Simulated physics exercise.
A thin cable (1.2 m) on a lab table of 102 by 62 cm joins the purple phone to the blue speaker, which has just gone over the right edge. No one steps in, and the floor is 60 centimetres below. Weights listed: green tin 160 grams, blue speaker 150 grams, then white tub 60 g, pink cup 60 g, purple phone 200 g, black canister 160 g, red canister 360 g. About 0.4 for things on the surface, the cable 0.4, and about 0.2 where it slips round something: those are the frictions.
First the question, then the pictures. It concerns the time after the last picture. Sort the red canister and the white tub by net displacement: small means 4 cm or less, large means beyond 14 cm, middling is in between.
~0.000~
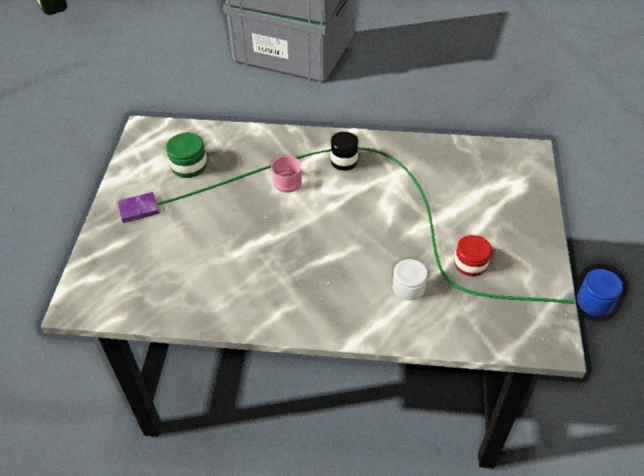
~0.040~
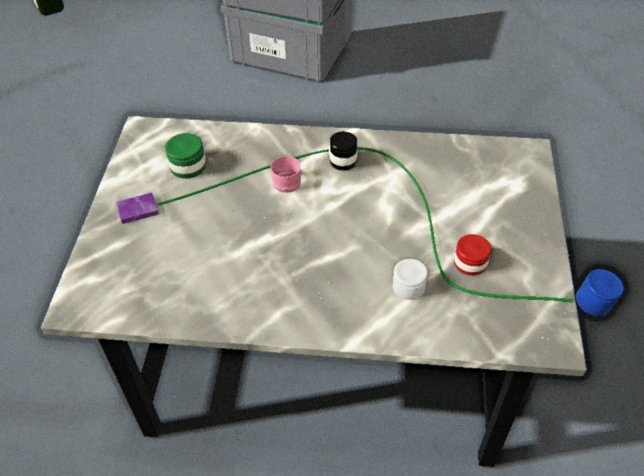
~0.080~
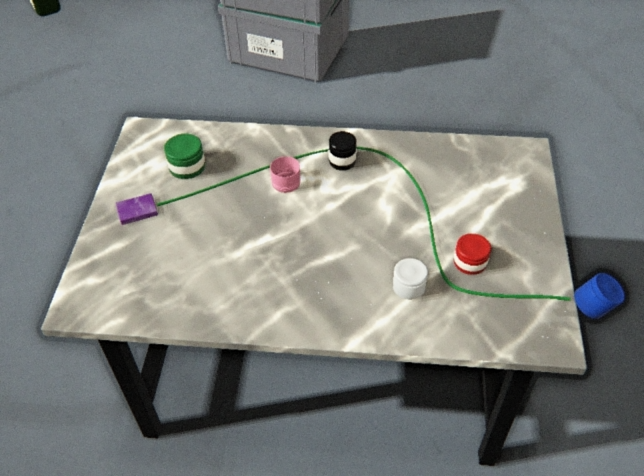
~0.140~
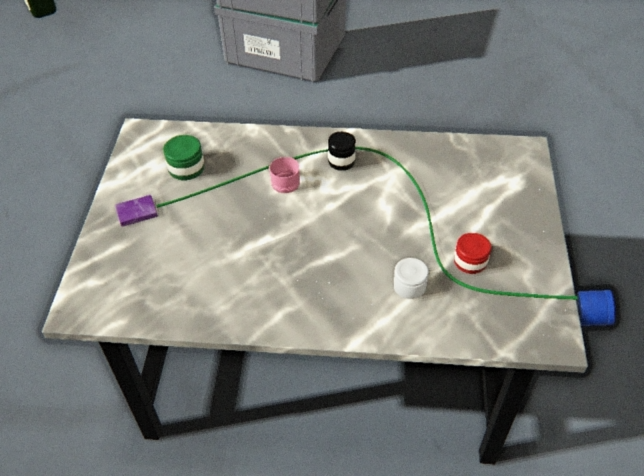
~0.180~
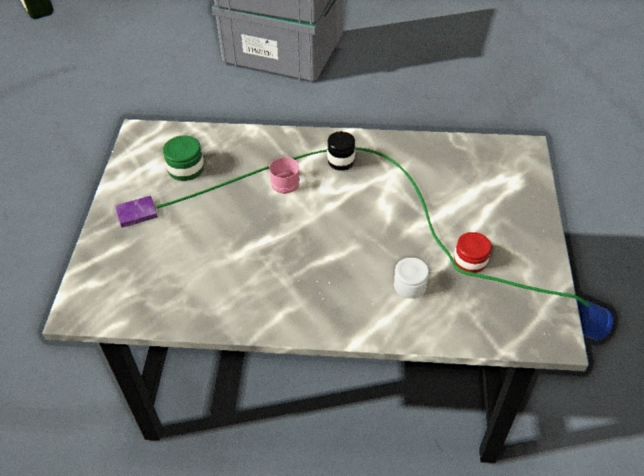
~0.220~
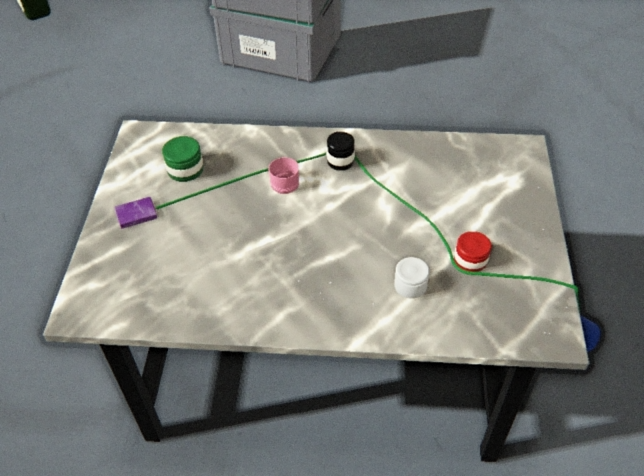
Red canister: Small; white tub: Small.
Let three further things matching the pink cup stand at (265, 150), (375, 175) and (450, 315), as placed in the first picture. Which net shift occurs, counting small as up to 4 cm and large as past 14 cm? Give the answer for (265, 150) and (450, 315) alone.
The first would move just a bit, and the second would move just a bit.
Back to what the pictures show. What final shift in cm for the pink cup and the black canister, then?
Net shift - pink cup 2 cm, black canister 8 cm.
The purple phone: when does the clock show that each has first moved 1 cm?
Answer: Purple phone, 0.46 s.
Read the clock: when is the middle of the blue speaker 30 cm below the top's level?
Answer: Never.
At 0.5 s, the cable's tail end at (161, 206); blue speaker over the edge, black canister 8 cm off its start, purple phone 1 cm off its start.
At 0.7 s, the cable's tail end at (161, 206); black canister 8 cm off its start, blue speaker over the edge, purple phone 1 cm off its start.
At 1.0 s, the cable's tail end at (161, 206); black canister 9 cm off its start at (329, 166), blue speaker over the edge, pink cup 2 cm off its start at (286, 174).
At 1.2 s, the cable's tail end at (161, 206); black canister 9 cm off its start, blue speaker over the edge, pink cup 2 cm off its start.
At 2.4 s, the cable's tail end at (161, 206); red canister 0 cm off its start at (475, 243), white tub 0 cm off its start at (413, 270), blue speaker over the edge, black canister 9 cm off its start at (329, 166).
